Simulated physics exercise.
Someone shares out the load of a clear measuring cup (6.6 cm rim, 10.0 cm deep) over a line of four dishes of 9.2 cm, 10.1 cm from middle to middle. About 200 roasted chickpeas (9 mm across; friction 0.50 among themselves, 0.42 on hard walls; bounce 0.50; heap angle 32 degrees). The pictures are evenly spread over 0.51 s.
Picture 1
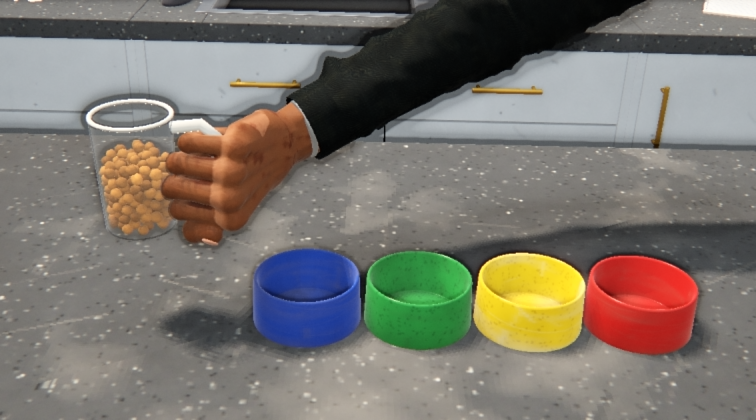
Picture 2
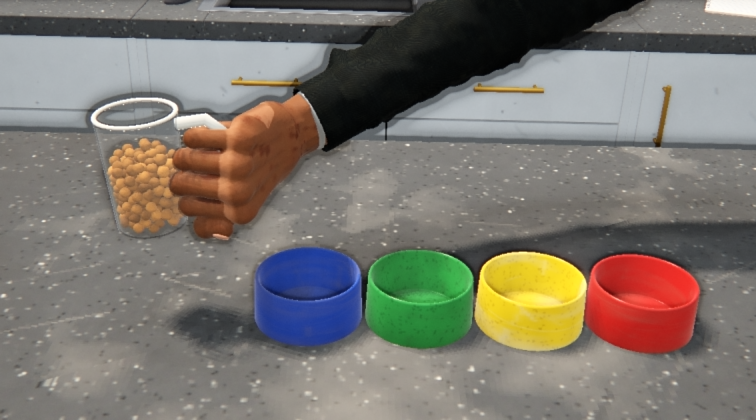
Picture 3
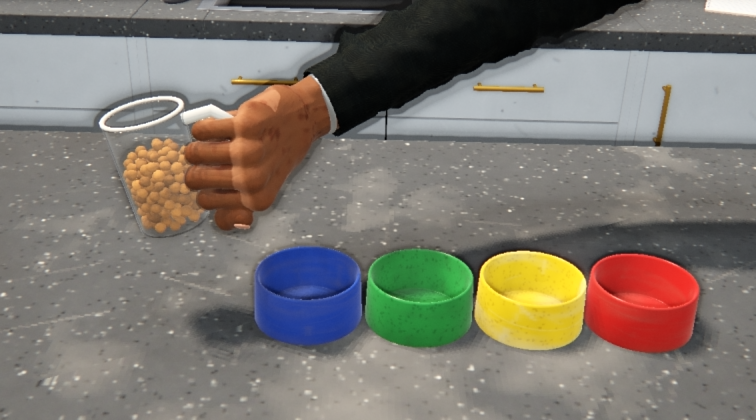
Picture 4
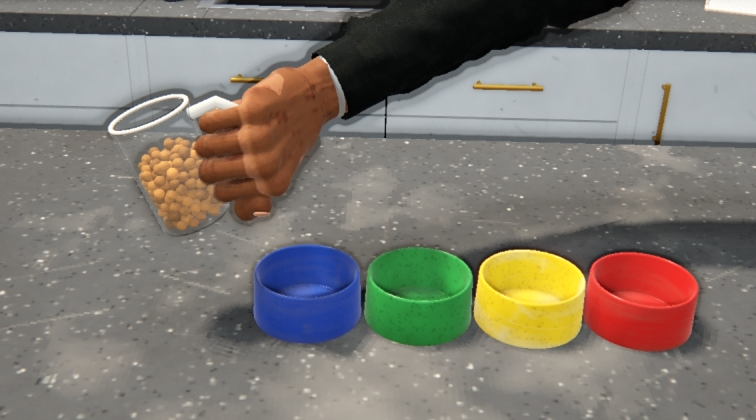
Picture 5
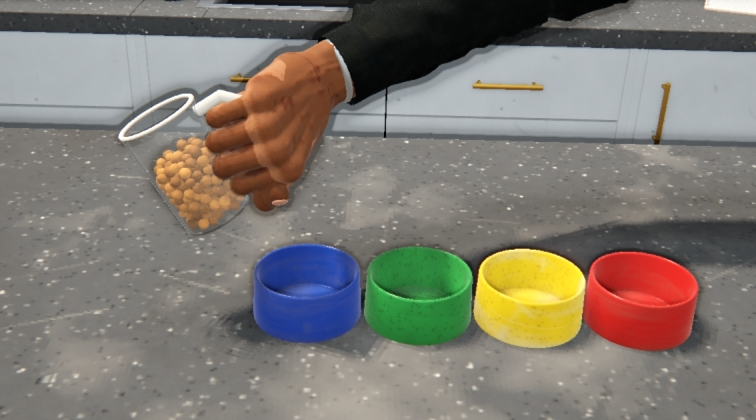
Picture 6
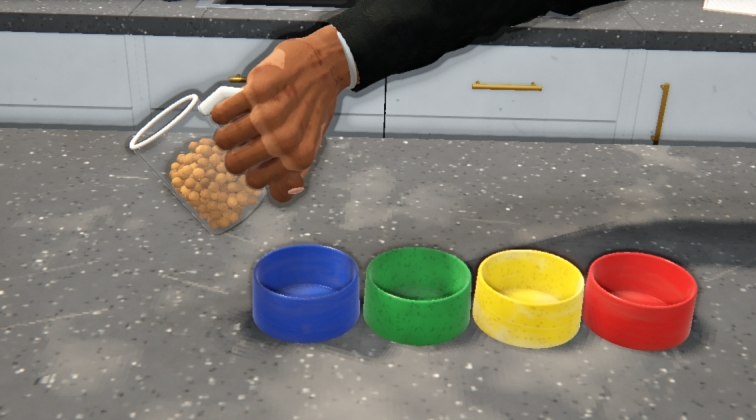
A hand moves a clear cup of chickpeas slightly right while tilting it to the left.
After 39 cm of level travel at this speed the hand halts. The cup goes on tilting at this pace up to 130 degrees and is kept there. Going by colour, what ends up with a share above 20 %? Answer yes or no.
Red dish: No; blue dish: Yes; green dish: No; yellow dish: No; on the counter: No.
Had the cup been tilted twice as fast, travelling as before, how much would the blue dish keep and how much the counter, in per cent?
In that case blue 0; counter 100.
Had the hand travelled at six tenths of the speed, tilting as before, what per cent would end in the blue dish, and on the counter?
In that case blue 0, counter 100.
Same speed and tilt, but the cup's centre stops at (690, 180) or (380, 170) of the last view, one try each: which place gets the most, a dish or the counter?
Most goes to: Blue, then blue.
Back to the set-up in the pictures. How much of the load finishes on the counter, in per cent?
Roughly 0 per cent.
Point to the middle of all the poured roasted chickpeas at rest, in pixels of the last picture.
Near (310, 294).
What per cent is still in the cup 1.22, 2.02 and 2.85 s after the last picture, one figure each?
In turn: 35, 0, 0.
Then, 1.22 s after the last picture, tilt 129 degrees; cup holds 35 %, blue 65 %.
Then, 2.02 s after the last picture, tilt 130 degrees; cup holds 0 %, blue 100 %.
Then, 2.85 s after the last picture, tilt 130 degrees; cup holds 0 %, blue 100 %.
In the end, red 0 %, blue 100 %, green 0 %, yellow 0 %, counter 0 %.
